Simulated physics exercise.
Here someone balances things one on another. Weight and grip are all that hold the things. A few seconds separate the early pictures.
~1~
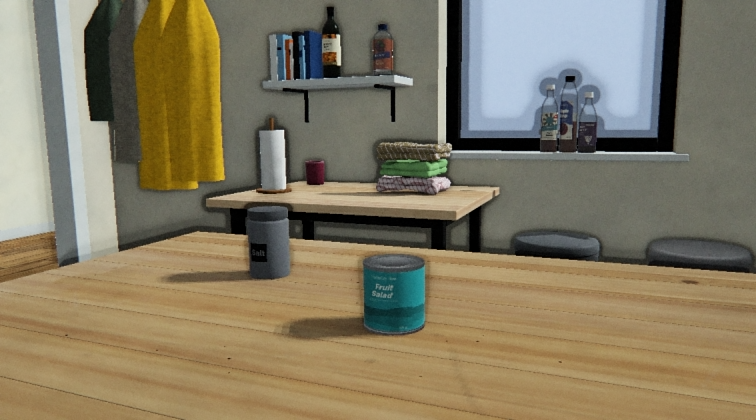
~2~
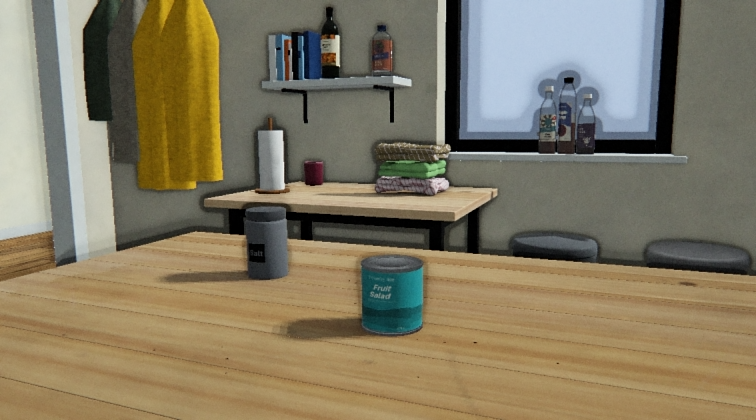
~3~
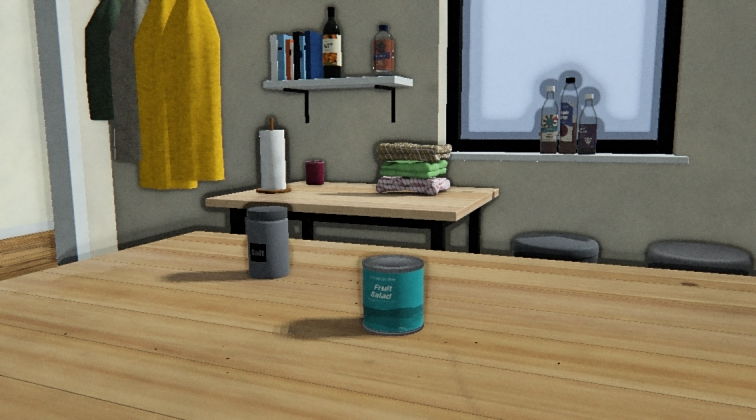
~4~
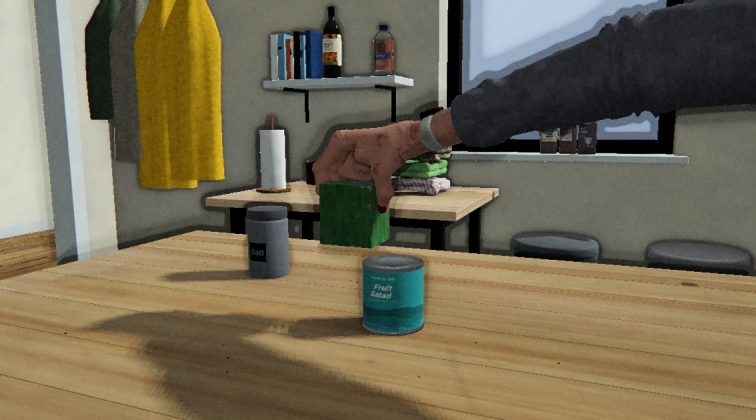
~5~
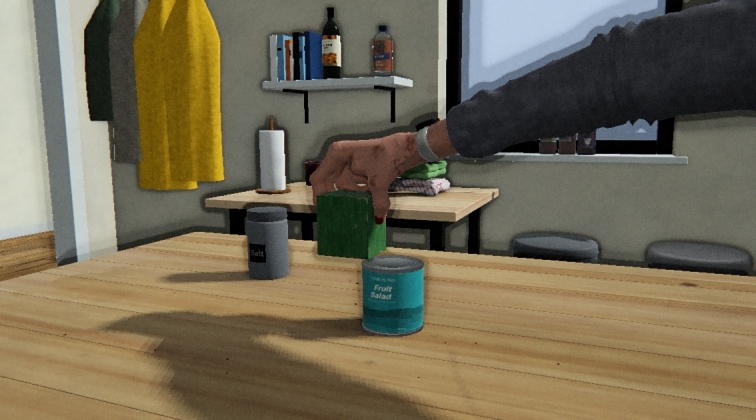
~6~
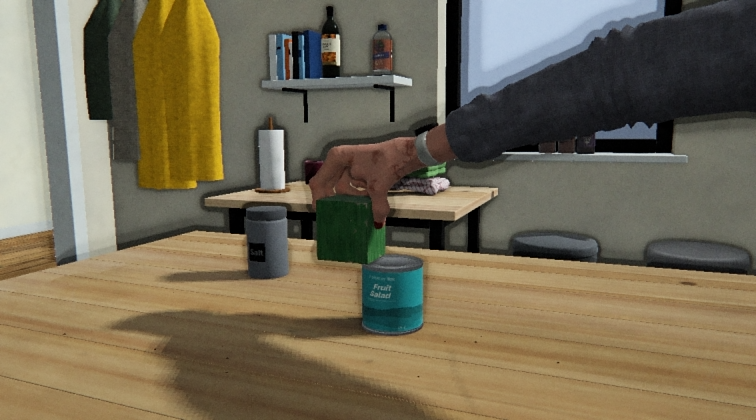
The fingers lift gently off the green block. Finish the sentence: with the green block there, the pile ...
The pile topples.
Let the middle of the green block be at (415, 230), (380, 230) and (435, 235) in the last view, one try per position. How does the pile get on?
Lab note - try 1: No collapse; try 2: No collapse; try 3: Collapse.
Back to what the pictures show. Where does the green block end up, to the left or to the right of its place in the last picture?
It goes leftward.
Then, 0.30 s after the last picture, green block now fallen.
Then, 0.40 s after the last picture, things are still on the move.
Then, 1.80 s after the last picture, nothing new.
At rest, fallen, green block; the other 2 in place. Seen from the same camera at the end, green block near (319, 289). The pile gives way.
